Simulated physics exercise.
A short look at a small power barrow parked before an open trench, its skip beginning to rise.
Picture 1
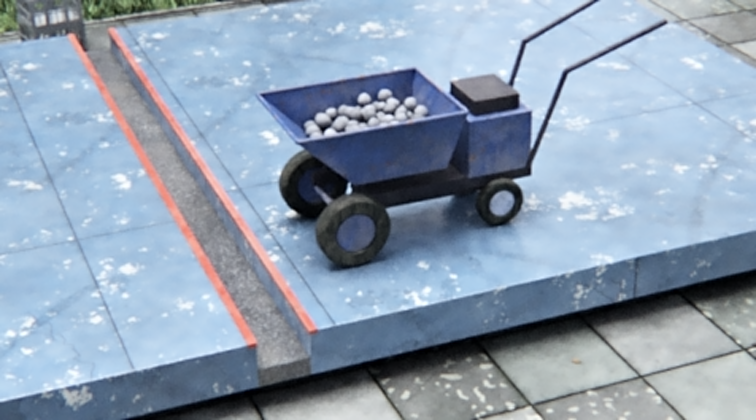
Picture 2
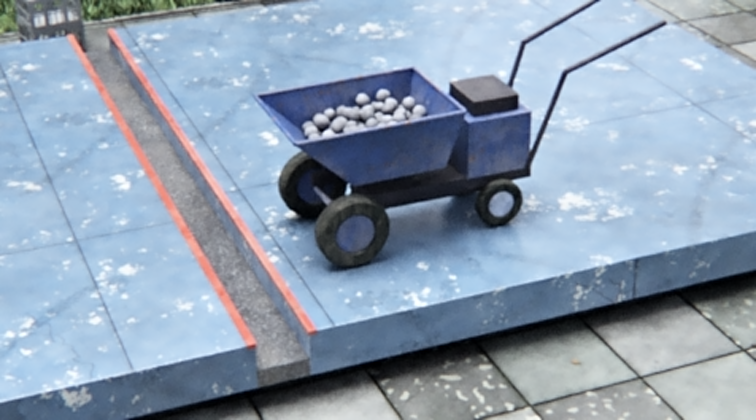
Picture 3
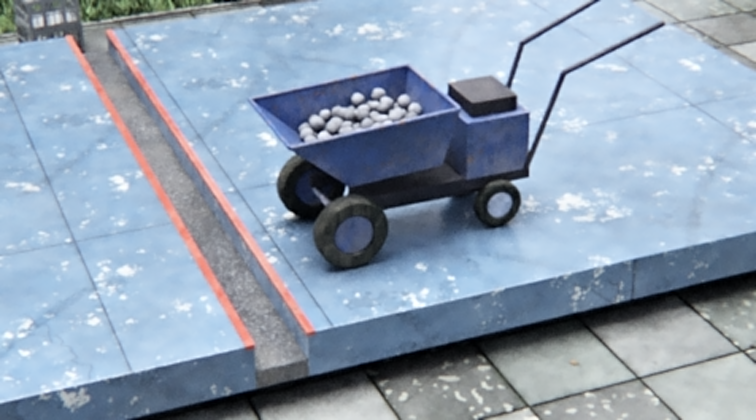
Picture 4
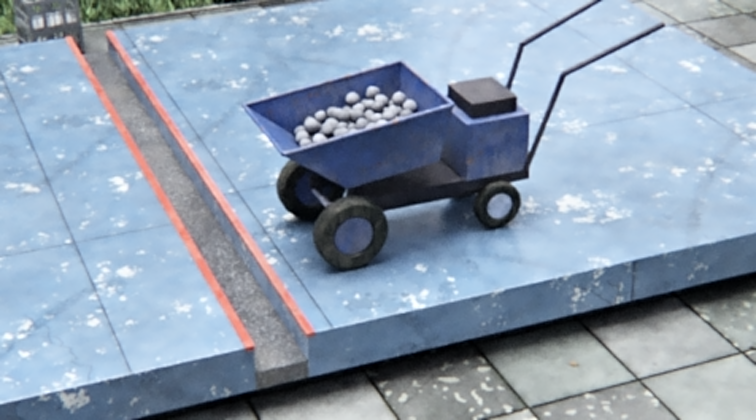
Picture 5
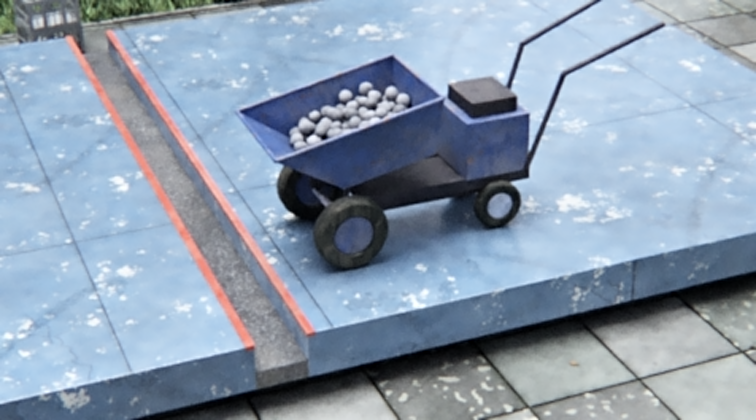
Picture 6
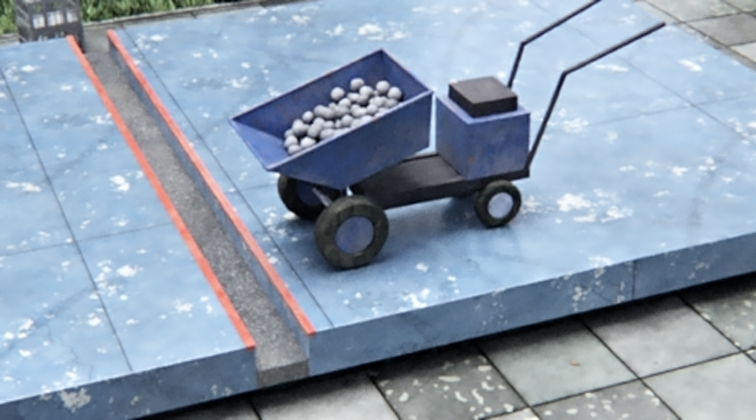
A blue skip of round grey cobbles tilts gradually forward on a parked barrow.
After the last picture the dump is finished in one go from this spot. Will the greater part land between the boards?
Between the edges lies under half of the load.
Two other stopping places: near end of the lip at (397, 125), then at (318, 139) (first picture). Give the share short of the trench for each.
The first gives 40 %, the second 0 %.
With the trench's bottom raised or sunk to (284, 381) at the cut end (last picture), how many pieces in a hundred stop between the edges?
Some 20 per cent.
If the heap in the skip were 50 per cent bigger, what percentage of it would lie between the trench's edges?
Near 10 %.
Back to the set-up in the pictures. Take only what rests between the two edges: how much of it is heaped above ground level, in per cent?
About 15 per cent.
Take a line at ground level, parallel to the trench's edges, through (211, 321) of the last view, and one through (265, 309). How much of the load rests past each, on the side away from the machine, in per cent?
The first gives 40 %, the second 70 %.
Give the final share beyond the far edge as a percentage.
It comes to 55 per cent or so.
Shortly afterwards, skip tipped steeply; the whole lot in the skip.
Next, skip tipped right over; the bulk in the skip; only a few in or heaped over the trench; a little beyond it; only a few falling.
Some moments later, skip tipped right over; near a third in the skip; a little in or heaped over the trench; near half beyond it.
In the end, skip tipped right over; near a third in the skip; a little in or heaped over the trench; near half beyond it.
